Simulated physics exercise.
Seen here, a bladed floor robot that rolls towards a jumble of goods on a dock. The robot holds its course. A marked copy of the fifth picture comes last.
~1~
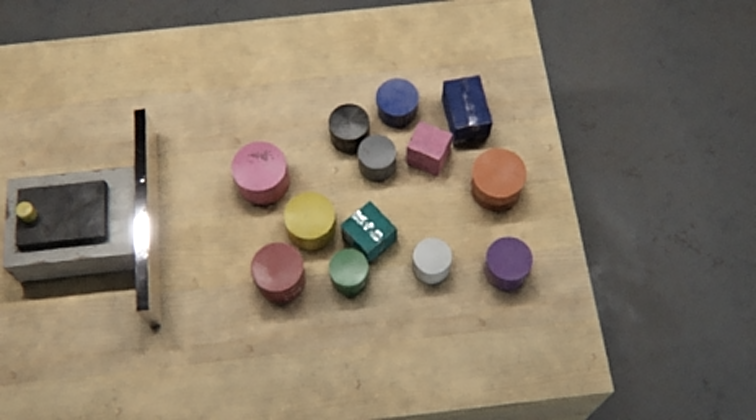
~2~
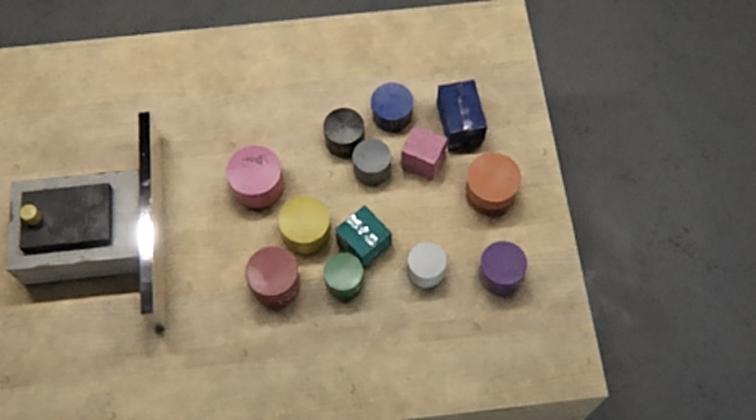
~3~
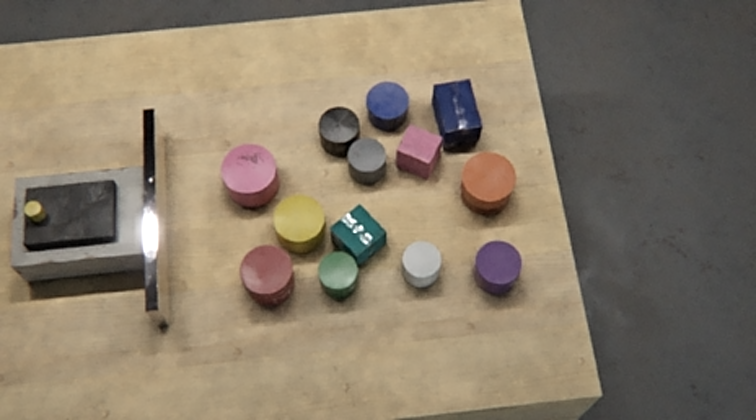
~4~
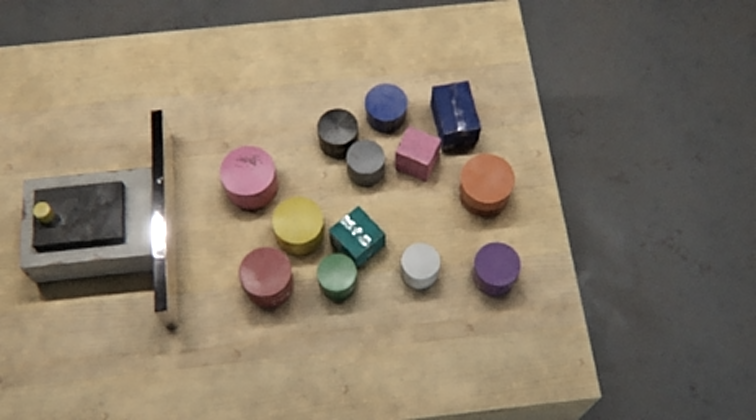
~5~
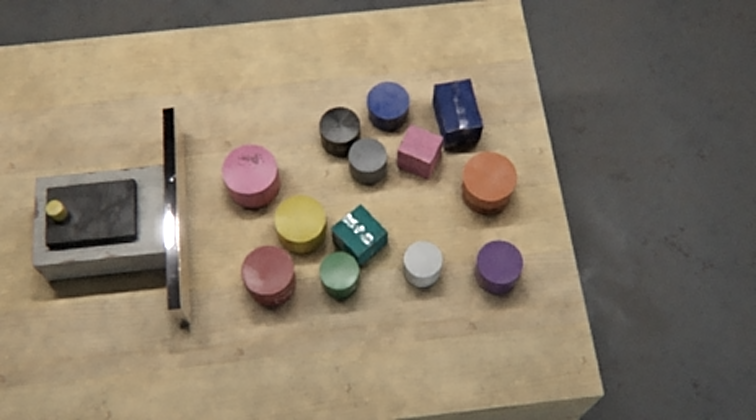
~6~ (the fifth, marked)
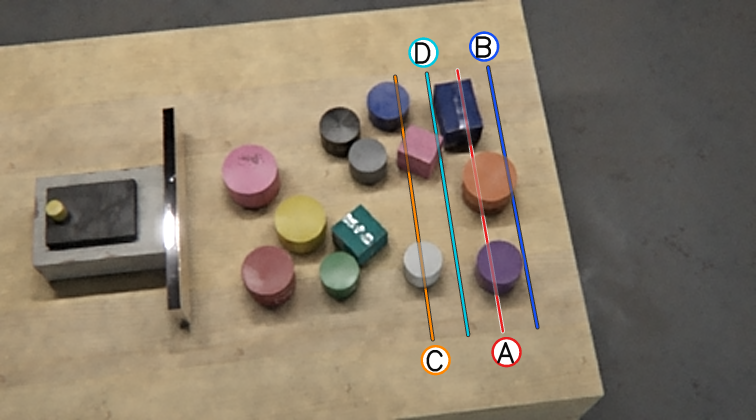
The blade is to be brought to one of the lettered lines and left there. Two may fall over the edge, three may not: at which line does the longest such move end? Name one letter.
As far as mark A.
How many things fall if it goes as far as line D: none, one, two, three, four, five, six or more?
In all, none.
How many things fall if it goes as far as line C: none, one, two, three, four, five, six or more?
By then, none.
On the marked copy, A at (479, 193); B at (511, 189); C at (413, 200); D at (446, 196).
With A. Early on, robot (210, 200); green pail (368, 280); red pail (323, 271).
Further on, robot (321, 188); orange pail (498, 191); purple pail (511, 269).
At the end, robot (408, 179); orange pail over the edge; pink crate (545, 150); one fallen.
As for the rest, B drops four; C is within the limit but short; D is within the limit but short.
